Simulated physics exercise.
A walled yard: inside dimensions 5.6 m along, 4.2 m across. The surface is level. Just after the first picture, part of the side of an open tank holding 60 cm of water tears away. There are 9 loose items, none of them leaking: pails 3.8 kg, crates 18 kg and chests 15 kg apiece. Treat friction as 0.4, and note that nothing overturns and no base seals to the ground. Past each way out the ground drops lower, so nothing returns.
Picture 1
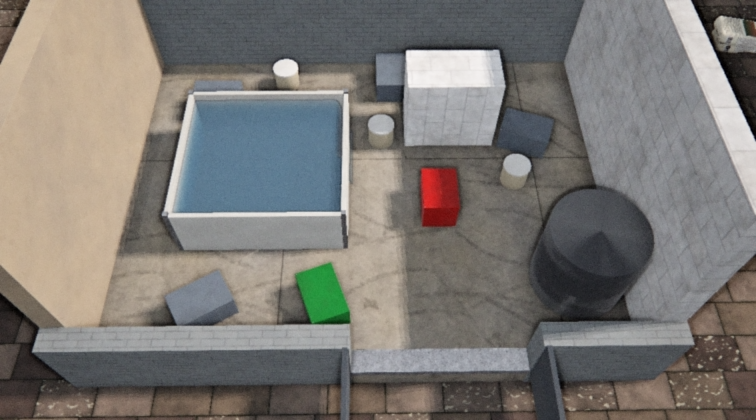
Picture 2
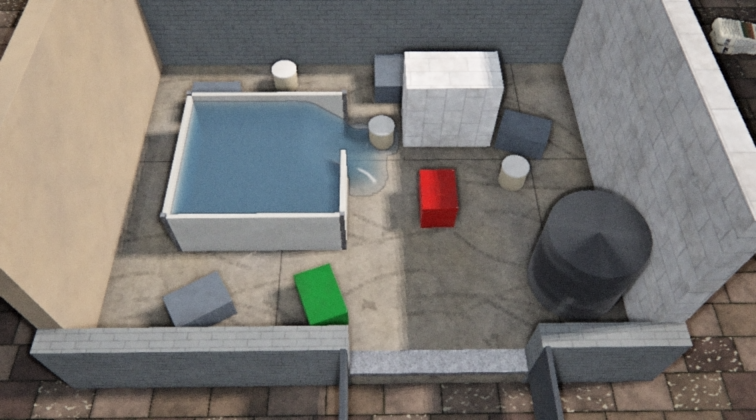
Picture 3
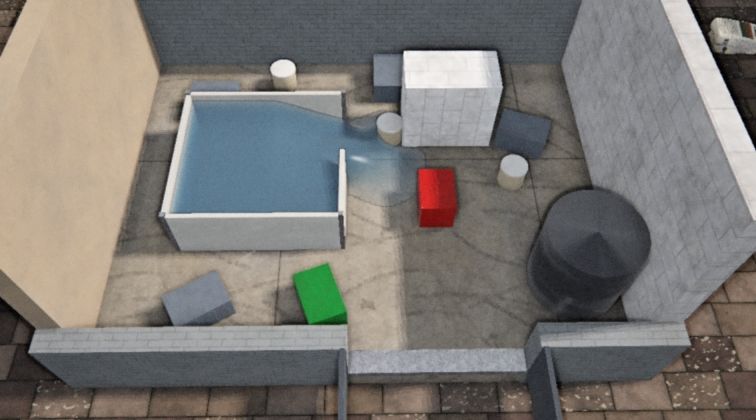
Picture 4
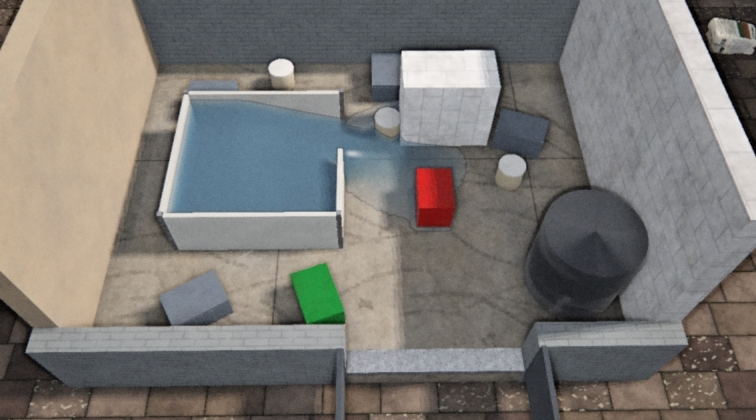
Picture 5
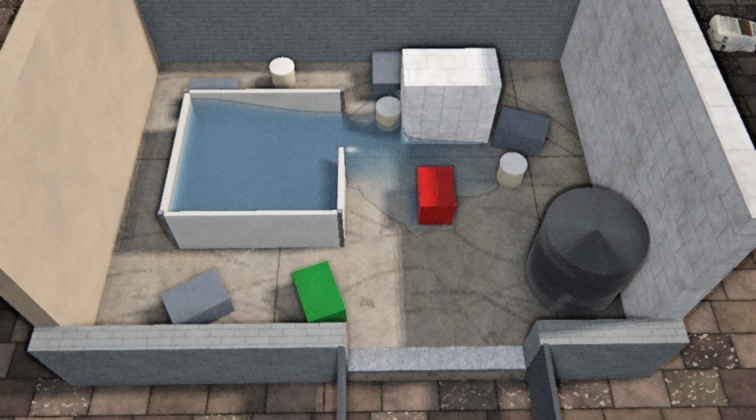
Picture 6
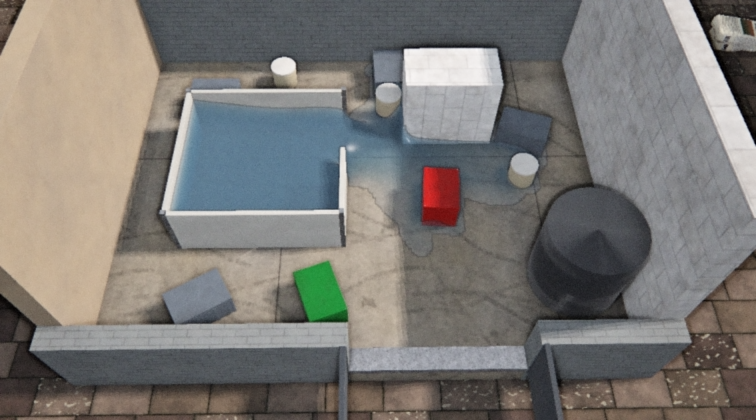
In this clip, part of the right side of an open water tank in a walled yard gives way, and water spreads rightward across the ground, shifting a pale cylinder near the opening, then flowing around a red block.
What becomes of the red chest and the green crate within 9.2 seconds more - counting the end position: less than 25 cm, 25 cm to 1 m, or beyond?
In order: Red chest: Is swept well away; green crate: Stays near its start.
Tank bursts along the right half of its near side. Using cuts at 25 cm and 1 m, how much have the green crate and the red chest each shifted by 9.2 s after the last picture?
Green crate: Displaced far; red chest: Essentially stationary.
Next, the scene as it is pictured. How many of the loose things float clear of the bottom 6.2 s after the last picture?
It comes to 5.
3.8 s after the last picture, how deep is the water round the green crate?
1 cm, roughly.
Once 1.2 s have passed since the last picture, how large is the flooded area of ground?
Wet area: Approx. 13 m2.
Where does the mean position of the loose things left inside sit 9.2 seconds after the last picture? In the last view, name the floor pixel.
The average lands around (280, 193).
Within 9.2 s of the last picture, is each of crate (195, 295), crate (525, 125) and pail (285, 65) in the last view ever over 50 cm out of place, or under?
Item by item, they came out below the mark, above the mark and above the mark.
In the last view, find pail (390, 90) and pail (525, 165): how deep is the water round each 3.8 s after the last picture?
Around 5 cm and 15 cm.
Then, 1.2 s after the last picture the red chest is near (507, 263), 1.2 m from its start, aground; the green crate is near (320, 290), 0.0 m from its start, aground; 0 of 9 are out; 1 afloat.
Then, 3.8 s after the last picture the red chest has gone out; the green crate is near (320, 290), 0.0 m from its start, aground; 1 of 9 are out; 4 afloat.
Then, 6.2 s after the last picture the red chest has gone out; the green crate is near (320, 290), 0.0 m from its start, aground; 1 of 9 are out; 5 afloat.
Then, 9.2 s after the last picture the red chest has gone out; the green crate is near (320, 290), 0.0 m from its start, aground; 1 of 9 are out; 6 afloat.
